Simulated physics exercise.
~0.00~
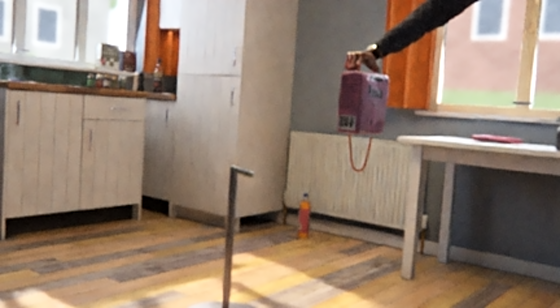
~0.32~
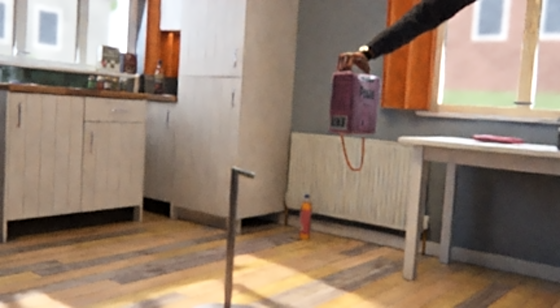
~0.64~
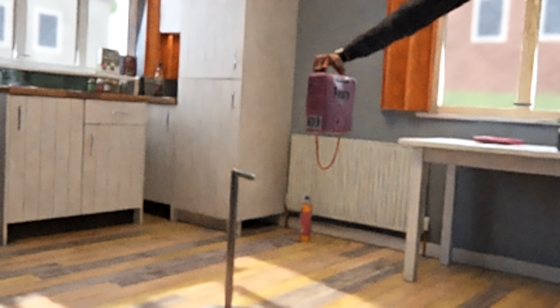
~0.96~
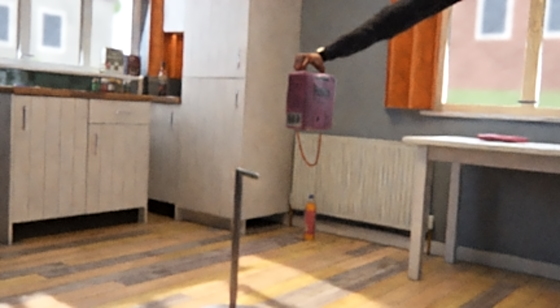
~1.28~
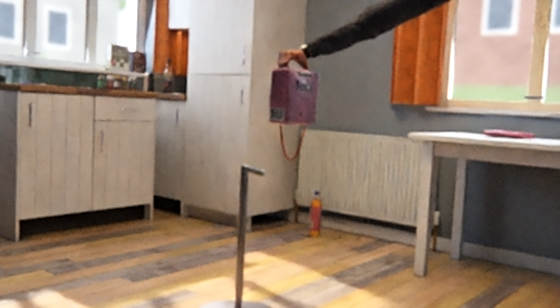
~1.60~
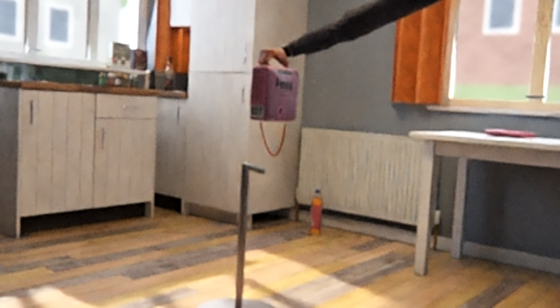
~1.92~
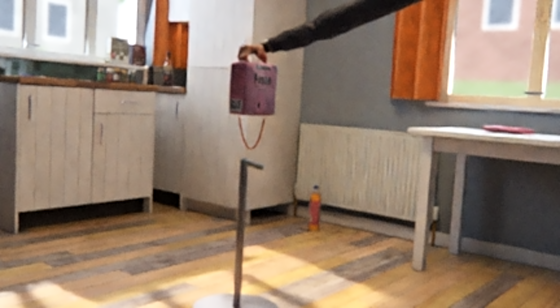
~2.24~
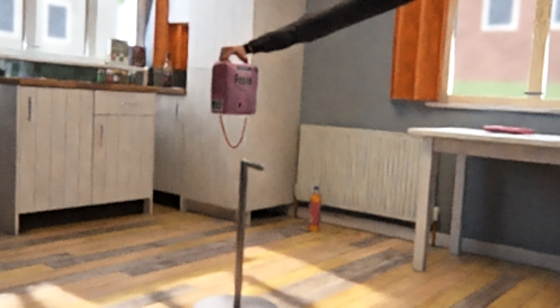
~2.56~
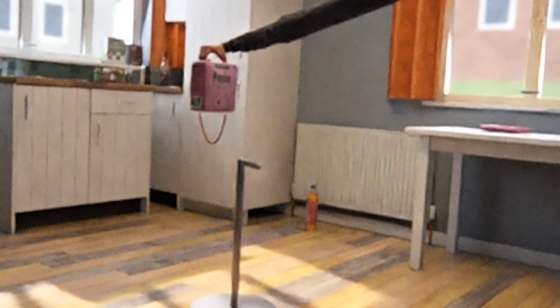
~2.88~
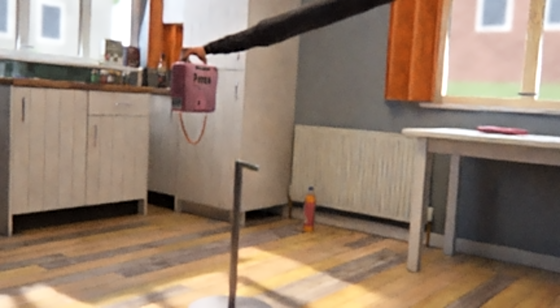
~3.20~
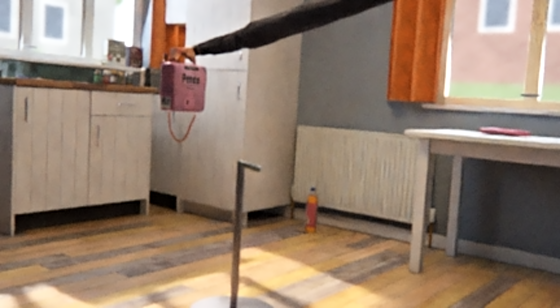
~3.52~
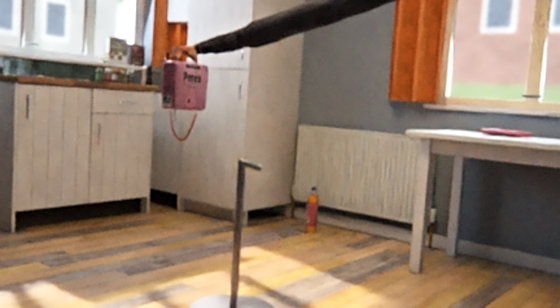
At the start, an outstretched arm in a dark sleeve holds a small pink bag by its handle near the window in a sunlit kitchen, a thin reddish loop of shoelace dangling beneath it. The arm carries the bag steadily left, past the white radiator and toward a slim metal post with a bent top. The bag stays upright as it crosses above the post, and lettering shows on its side. The hanging loop passes the post without catching. The hand carries the bag on toward the cabinets and finally holds it still, left of the post, with the loop hanging free.
